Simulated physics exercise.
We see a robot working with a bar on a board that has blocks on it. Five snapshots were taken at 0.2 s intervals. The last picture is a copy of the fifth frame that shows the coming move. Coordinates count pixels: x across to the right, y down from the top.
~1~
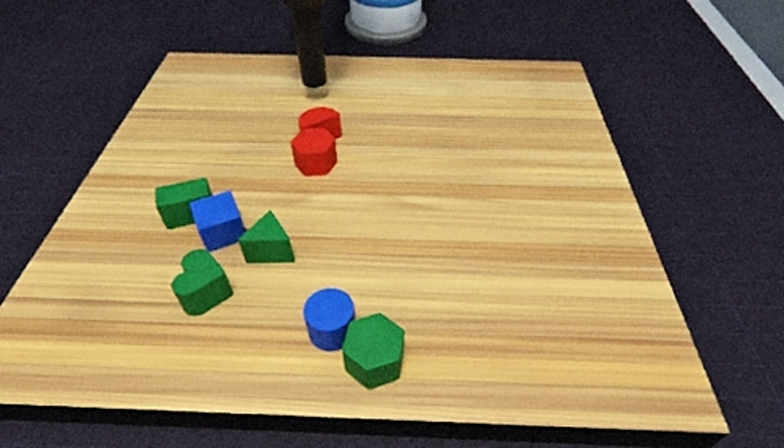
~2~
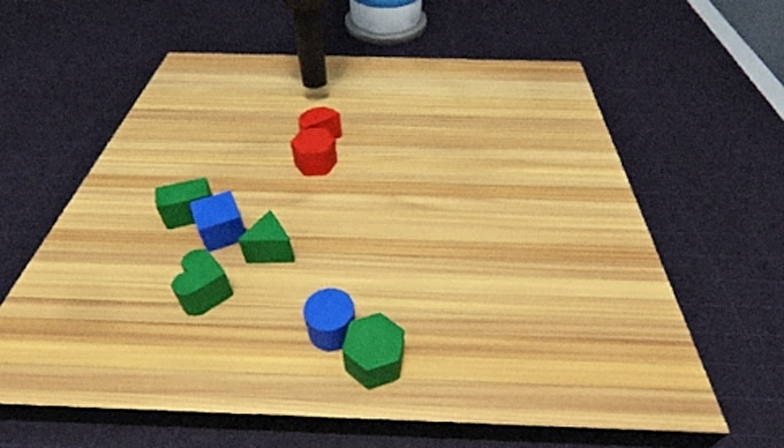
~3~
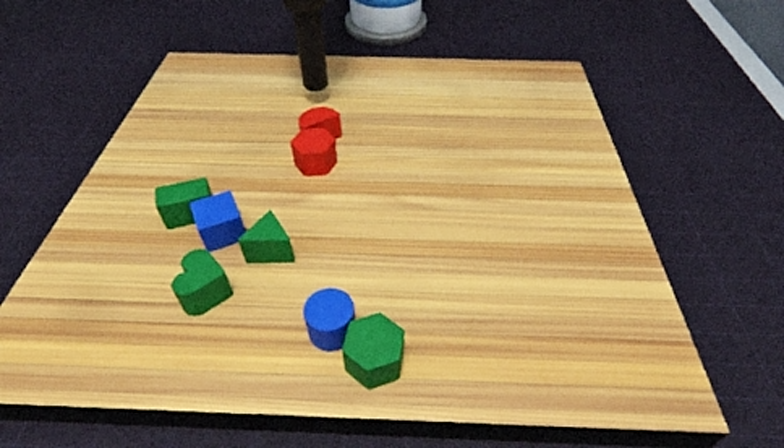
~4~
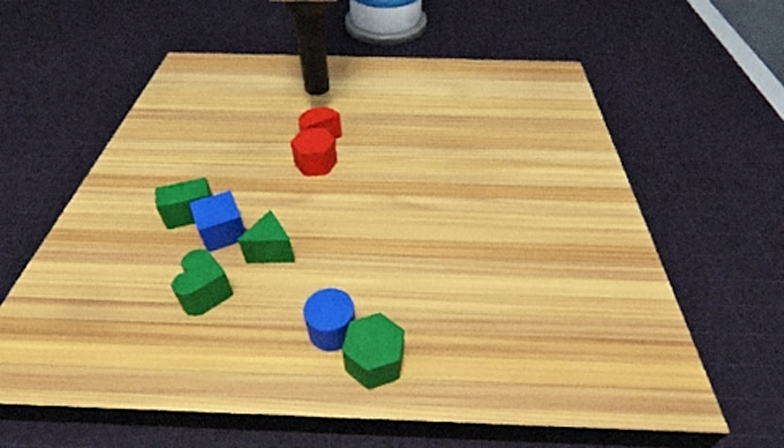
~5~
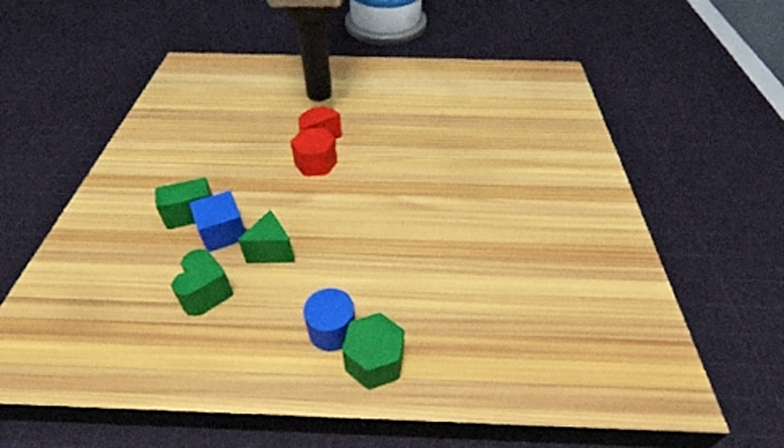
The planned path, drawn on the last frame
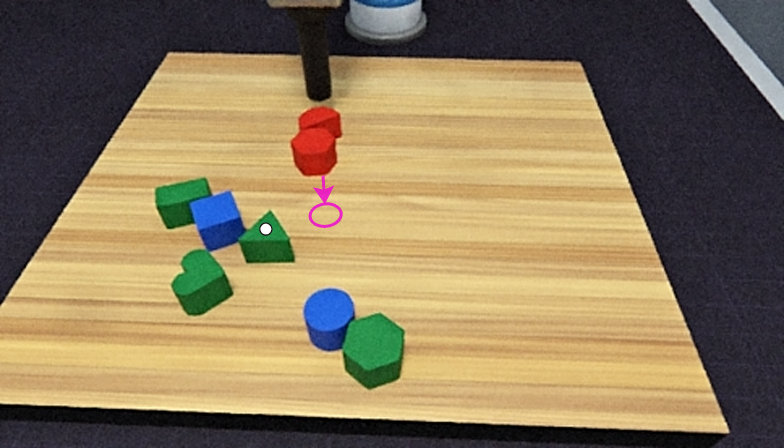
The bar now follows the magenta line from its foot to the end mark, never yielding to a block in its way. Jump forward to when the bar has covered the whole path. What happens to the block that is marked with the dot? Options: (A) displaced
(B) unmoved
A
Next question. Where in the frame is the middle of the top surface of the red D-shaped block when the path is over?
The point I'd pick in the picture is (300, 211).
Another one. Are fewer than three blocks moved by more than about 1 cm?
It seems not.
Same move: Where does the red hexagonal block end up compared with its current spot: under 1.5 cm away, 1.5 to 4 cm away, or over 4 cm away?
Answer: More than 4 cm.
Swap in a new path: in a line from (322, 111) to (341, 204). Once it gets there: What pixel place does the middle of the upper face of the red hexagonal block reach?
The point I'd pick in the picture is (273, 194).
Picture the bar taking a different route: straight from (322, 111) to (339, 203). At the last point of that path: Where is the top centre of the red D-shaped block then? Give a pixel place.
It sits at (308, 193).
Path on the board, from (322, 111) directly to (326, 215); the dot is on the green triangle.
What follows on the original path. One third of the way, bar at (320, 126); red hexagonal block at (307, 156); red D-shaped block at (310, 136), turned 25° clockwise.
Two thirds of the way, bar at (321, 159); red hexagonal block at (293, 193), turned 15° clockwise; red D-shaped block at (306, 171), turned 45° clockwise.
At the end, bar at (323, 198); green heart-shaped block at (190, 274); green triangle at (240, 253), turned 15° anticlockwise; red hexagonal block at (271, 230), turned 45° clockwise; red D-shaped block at (300, 211), turned 75° clockwise.
